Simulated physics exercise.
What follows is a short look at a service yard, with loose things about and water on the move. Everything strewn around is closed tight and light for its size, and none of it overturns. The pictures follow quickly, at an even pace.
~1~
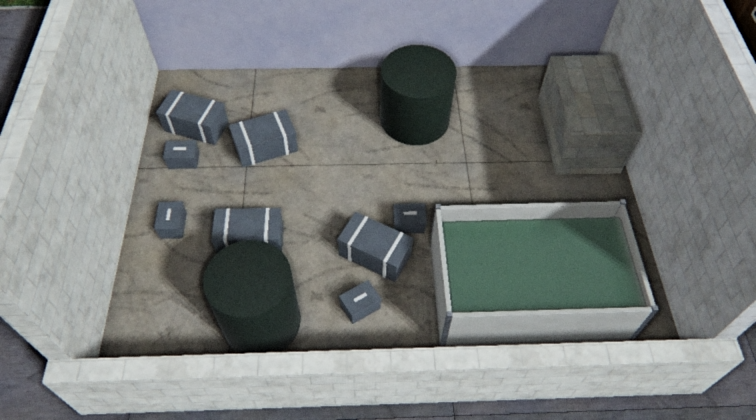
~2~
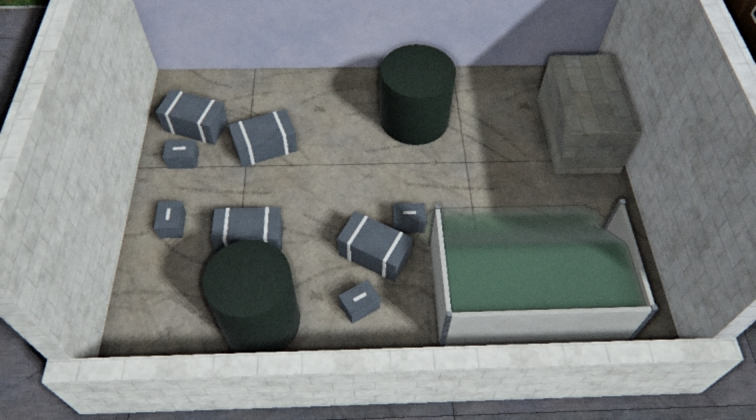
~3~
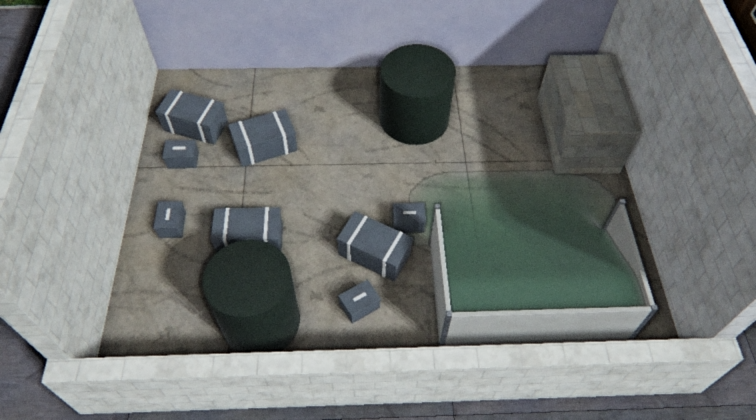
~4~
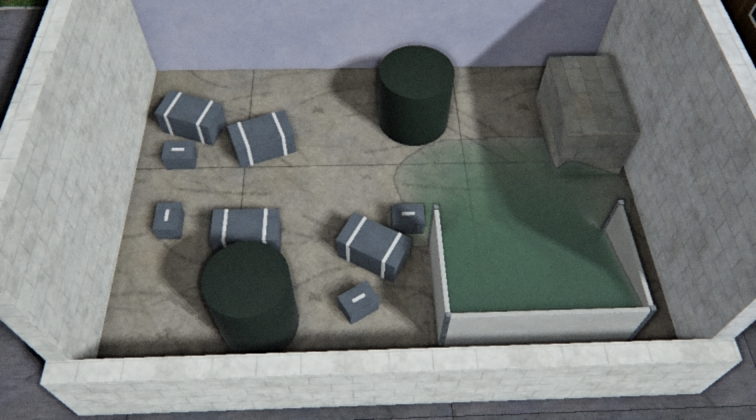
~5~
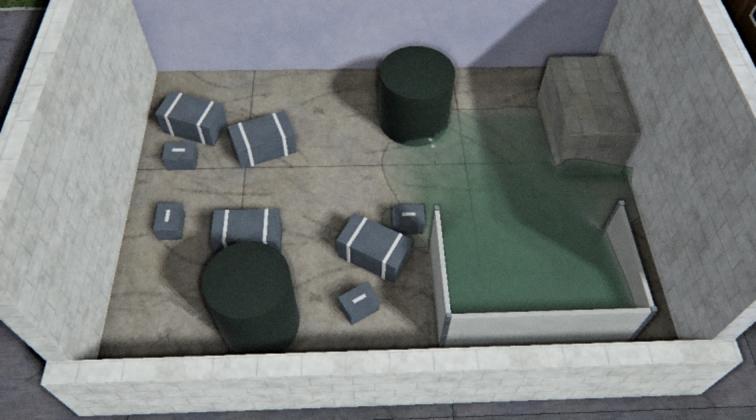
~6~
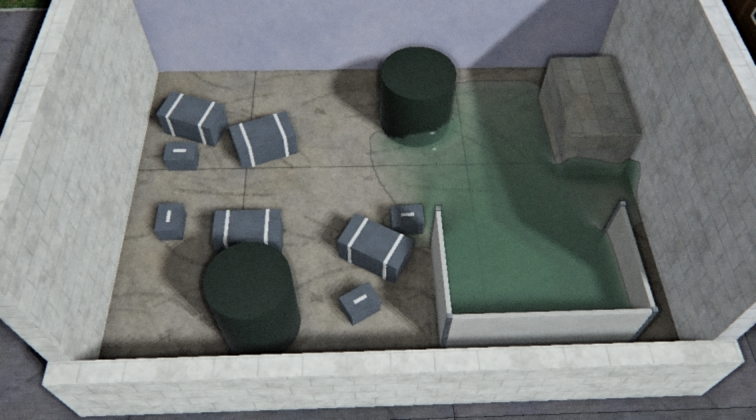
Green water held in a white-walled tank pours out across the yard floor as the tank's back wall disappears, spreading toward a dark green cylinder and a large grey block, while the scattered grey trunks and smaller boxes stay put.
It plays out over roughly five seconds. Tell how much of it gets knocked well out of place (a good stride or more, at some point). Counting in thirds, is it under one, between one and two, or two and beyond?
In thirds: Under one.
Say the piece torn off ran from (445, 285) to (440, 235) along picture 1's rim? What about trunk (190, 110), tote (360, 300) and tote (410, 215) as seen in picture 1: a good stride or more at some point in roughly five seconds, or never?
Got that far, got that far, never got that far.
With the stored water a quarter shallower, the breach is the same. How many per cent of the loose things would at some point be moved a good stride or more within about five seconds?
0 per cent.
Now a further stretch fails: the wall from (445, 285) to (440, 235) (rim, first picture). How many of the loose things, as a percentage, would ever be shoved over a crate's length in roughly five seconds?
90 percent, give or take.
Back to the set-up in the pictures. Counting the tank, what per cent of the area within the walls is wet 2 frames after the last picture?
35 per cent.
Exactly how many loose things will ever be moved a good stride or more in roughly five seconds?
My count comes to 0.
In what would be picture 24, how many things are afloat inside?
The total is 0.
A moment on, 0 of 8 are well off their spots; 0 afloat.
Next, 0 of 8 are well off their spots; 0 afloat.
Later, 0 of 8 are well off their spots; 0 afloat.
In the end, 0 of 8 are well off their spots, and 0 have been at some point; 2 afloat.
